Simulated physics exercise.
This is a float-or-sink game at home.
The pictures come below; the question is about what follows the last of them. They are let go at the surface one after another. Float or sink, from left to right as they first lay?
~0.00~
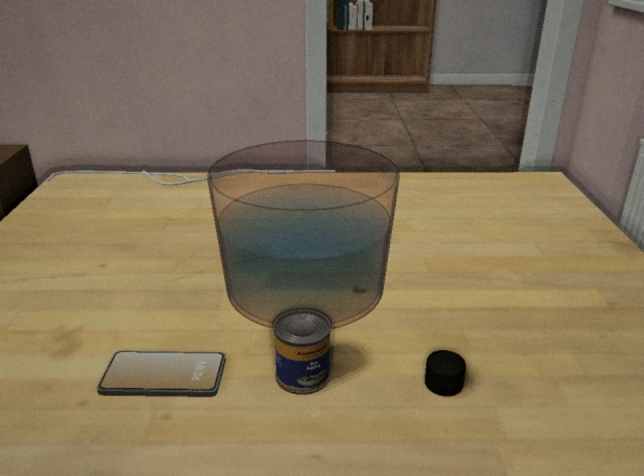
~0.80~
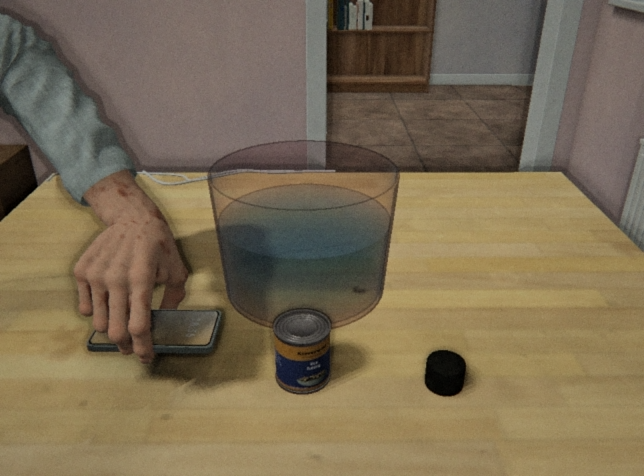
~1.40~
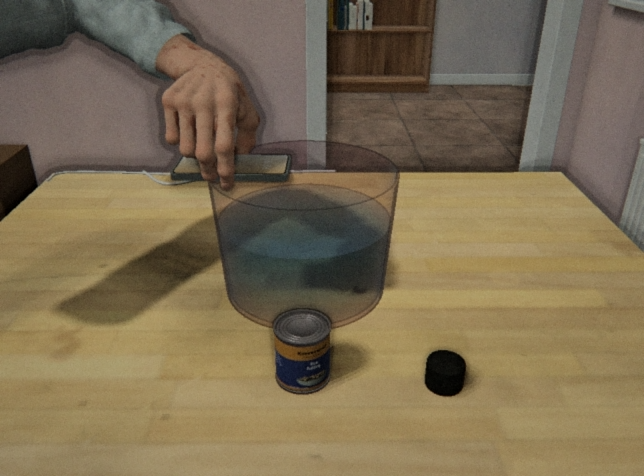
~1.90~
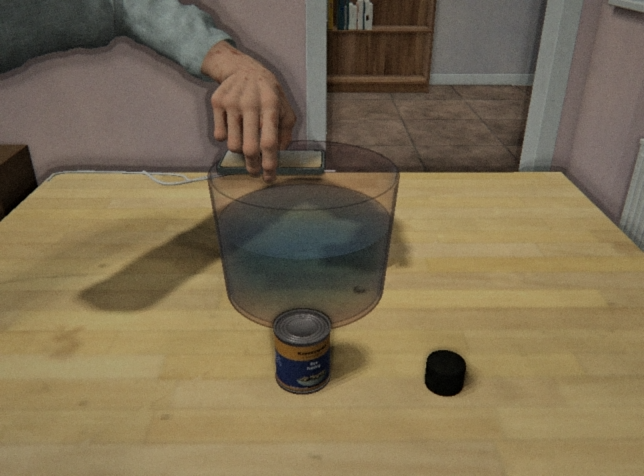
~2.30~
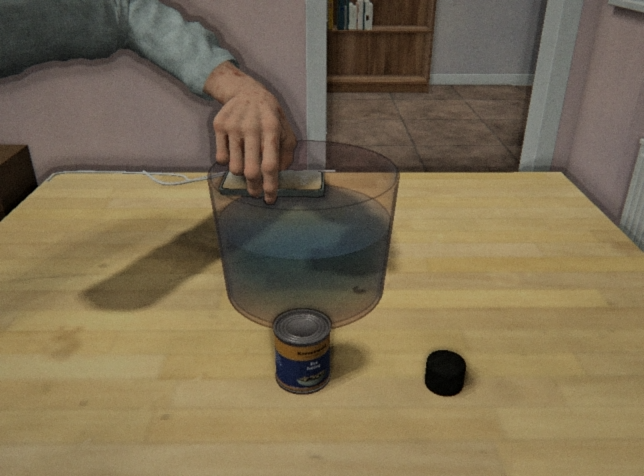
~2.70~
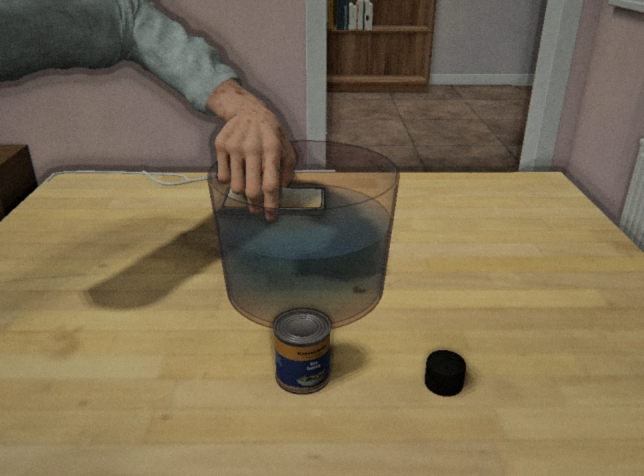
Here the left one falls to the base, the middle one falls to the base, and the right one falls to the base.
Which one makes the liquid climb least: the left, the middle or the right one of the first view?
I'd pick the rightmost of the three.
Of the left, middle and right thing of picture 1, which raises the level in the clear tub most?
That is the central piece.
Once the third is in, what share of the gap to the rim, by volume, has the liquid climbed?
By my reckoning, 12 percent.
After 4.0 s, the phone drops to the bottom.
After 8.0 s, the tin of food drops to the bottom.
After 12.0 s, the iron weight drops to the bottom; afloat, none of them.
